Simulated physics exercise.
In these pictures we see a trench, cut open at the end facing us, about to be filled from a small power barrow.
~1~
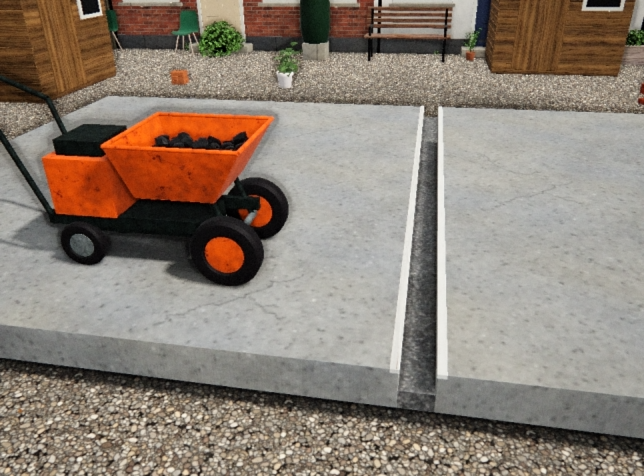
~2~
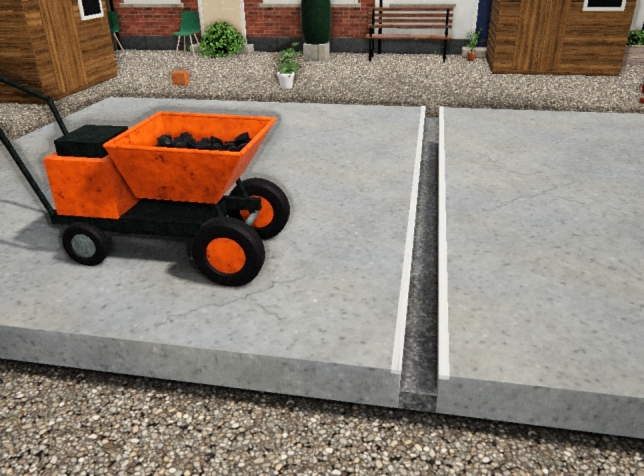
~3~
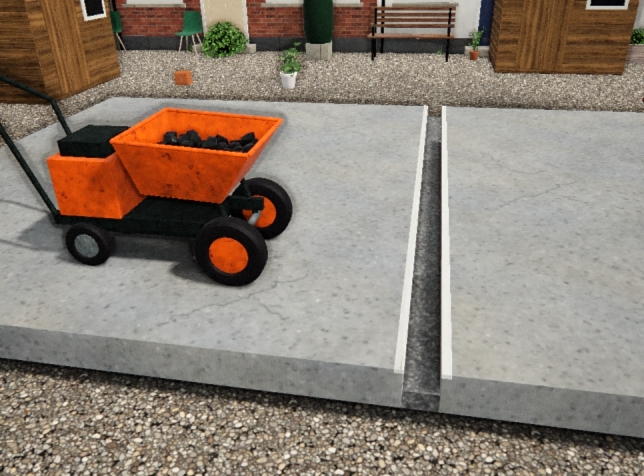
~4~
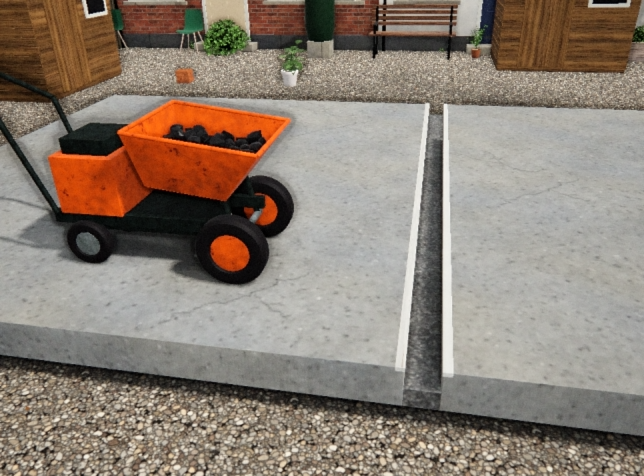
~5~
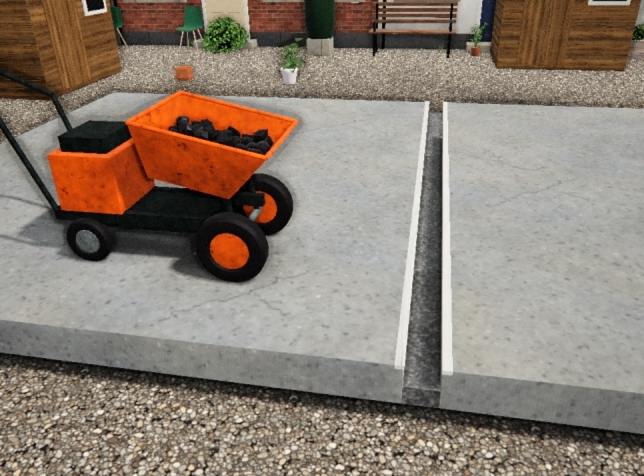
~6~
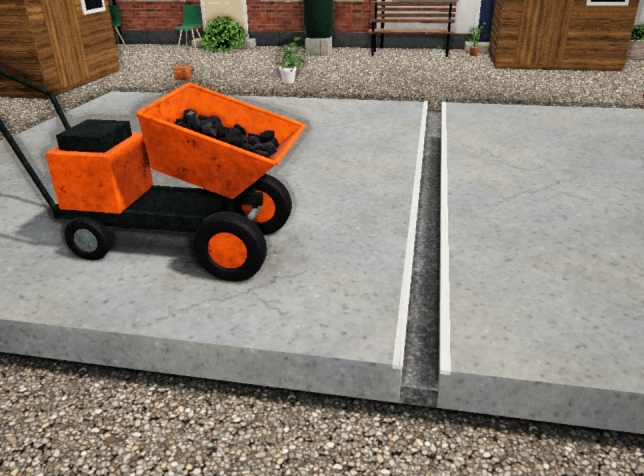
The orange skip of a small barrow, loaded with black lumps, sat level at first, then tilted steadily forward to the right while its wheels stayed put on the concrete, left of a narrow trench.
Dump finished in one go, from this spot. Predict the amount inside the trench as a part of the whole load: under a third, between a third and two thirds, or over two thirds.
Short of one third.
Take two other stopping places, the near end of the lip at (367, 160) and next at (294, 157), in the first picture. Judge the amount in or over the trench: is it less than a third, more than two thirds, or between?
At spot one the answer is less than a third, and at spot two it is in the middle band.
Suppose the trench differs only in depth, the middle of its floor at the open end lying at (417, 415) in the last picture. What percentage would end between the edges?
Something like 20 %.
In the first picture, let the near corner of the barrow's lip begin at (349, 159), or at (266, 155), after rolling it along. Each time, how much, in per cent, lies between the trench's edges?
You'd get around 10 in a hundred, then 40 in a hundred.
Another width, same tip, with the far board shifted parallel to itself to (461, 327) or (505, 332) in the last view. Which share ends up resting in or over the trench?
I'd expect close to 20 in a hundred and then close to 20 in a hundred.
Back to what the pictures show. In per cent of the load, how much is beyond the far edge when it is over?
About 0 per cent.
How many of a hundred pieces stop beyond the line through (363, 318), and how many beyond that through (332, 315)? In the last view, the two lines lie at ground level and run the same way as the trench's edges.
That's 40 per cent for the first and 80 per cent for the second.
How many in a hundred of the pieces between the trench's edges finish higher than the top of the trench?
About 0 %.
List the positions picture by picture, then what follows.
Lip of the skip at (238, 154), level; top of the load at (196, 154), lumps of coal; first edge of the trench at (399, 326); far edge at (442, 330), the trench under half as wide as the skip, and about half as deep as wide, in the first picture.
Lip of the skip at (241, 155), level; top of the load at (199, 155), in the second picture.
Lip of the skip at (248, 156), tipped barely; top of the load at (196, 141), in the third picture.
Lip of the skip at (257, 157), tipped a little; top of the load at (189, 137), in the fourth picture.
Lip of the skip at (266, 159), tipped a little; top of the load at (196, 131), in the fifth picture.
Lip of the skip at (275, 164), tipped clearly; top of the load at (204, 127); first edge of the trench at (402, 321); far edge at (445, 326), in the sixth picture.
Soon after the last picture, skip tipped steeply; all in the skip.
A little later, skip tipped right over; most in the skip; a small part short of the trench; a stray few falling.
Later still, skip tipped right over; about a quarter in the skip; about half short of the trench; about a quarter in or heaped over the trench; a stray few beyond it.
By the end, skip tipped right over; a small part in the skip; about two thirds short of the trench; about a quarter in or heaped over the trench; a stray few beyond it.
